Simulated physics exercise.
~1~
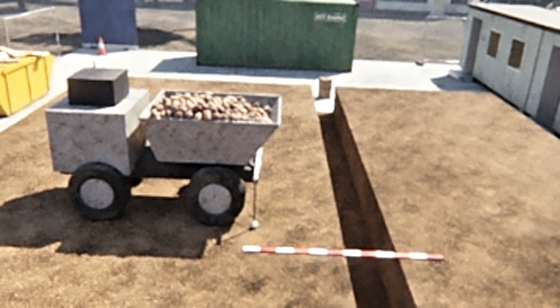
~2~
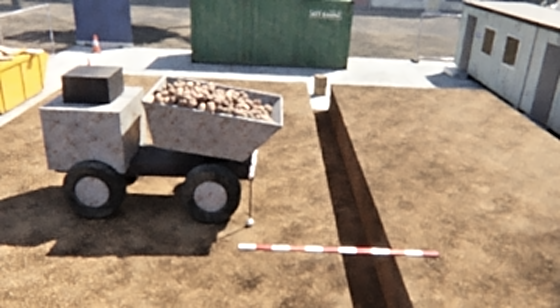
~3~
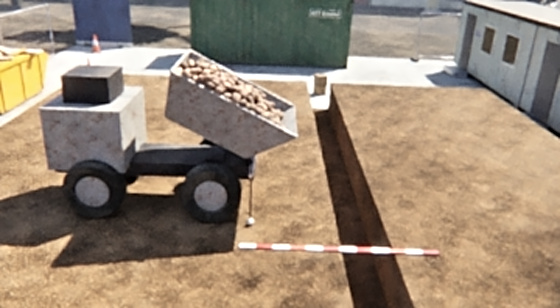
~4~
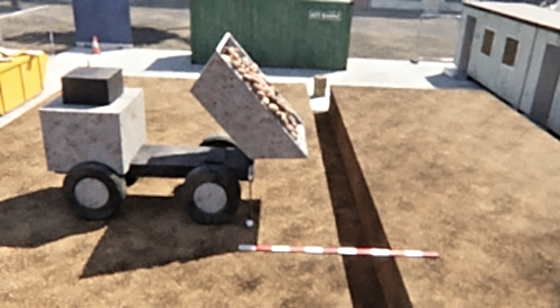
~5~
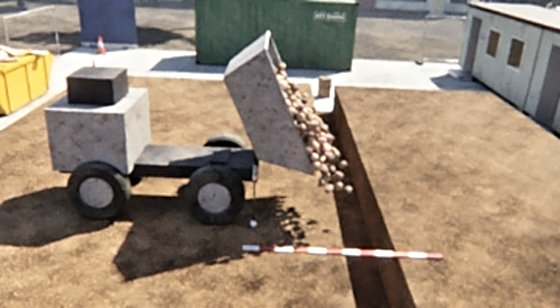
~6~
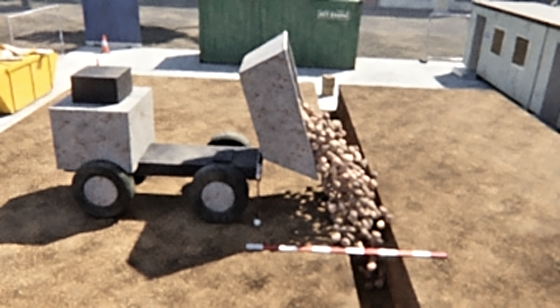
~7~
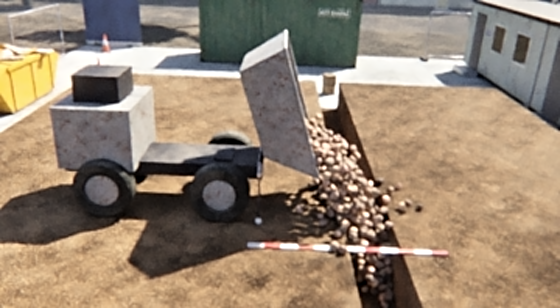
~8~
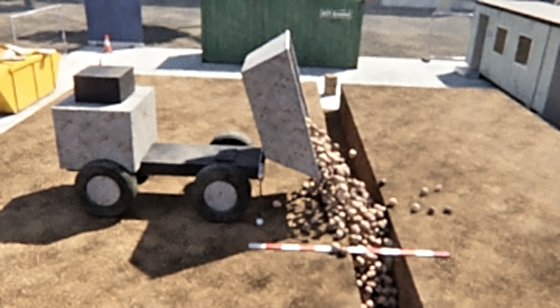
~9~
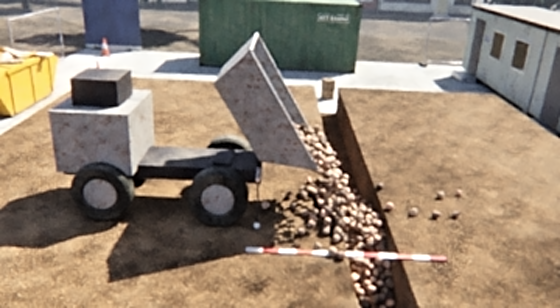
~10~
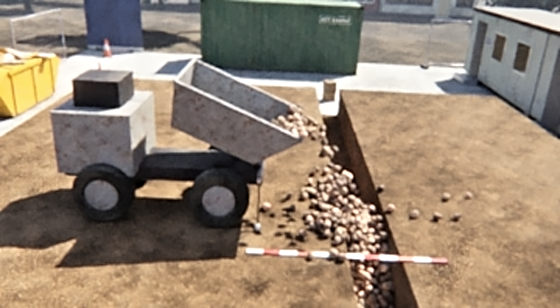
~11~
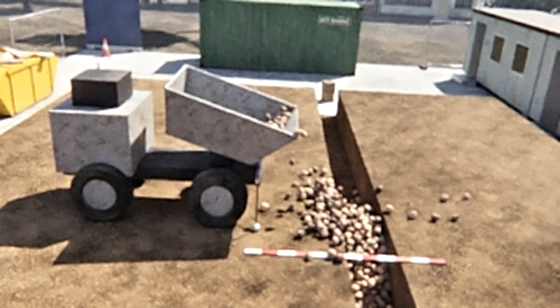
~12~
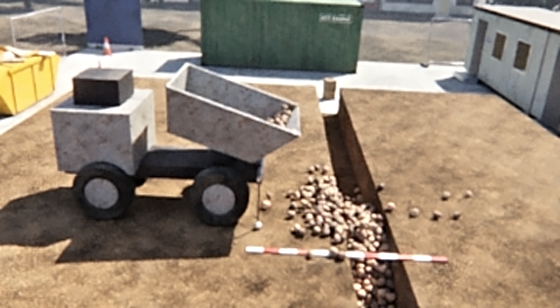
A grey dumper with black wheels stands side-on at the left of a brown dirt building site, seen from slightly above, its skip heaped with rounded, pinkish-brown cobbles. A narrow trench runs down the middle, crossed near the front by a red-and-white striped staff, with green and blue containers, a yellow skip and a pale cabin behind. The skip tips steeply to the right, and the cobbles slide out and pour into the trench. It pauses, then lowers partway and stays tilted. Most cobbles end in the trench, with some on its near side, a few beyond it and a few still in the skip.
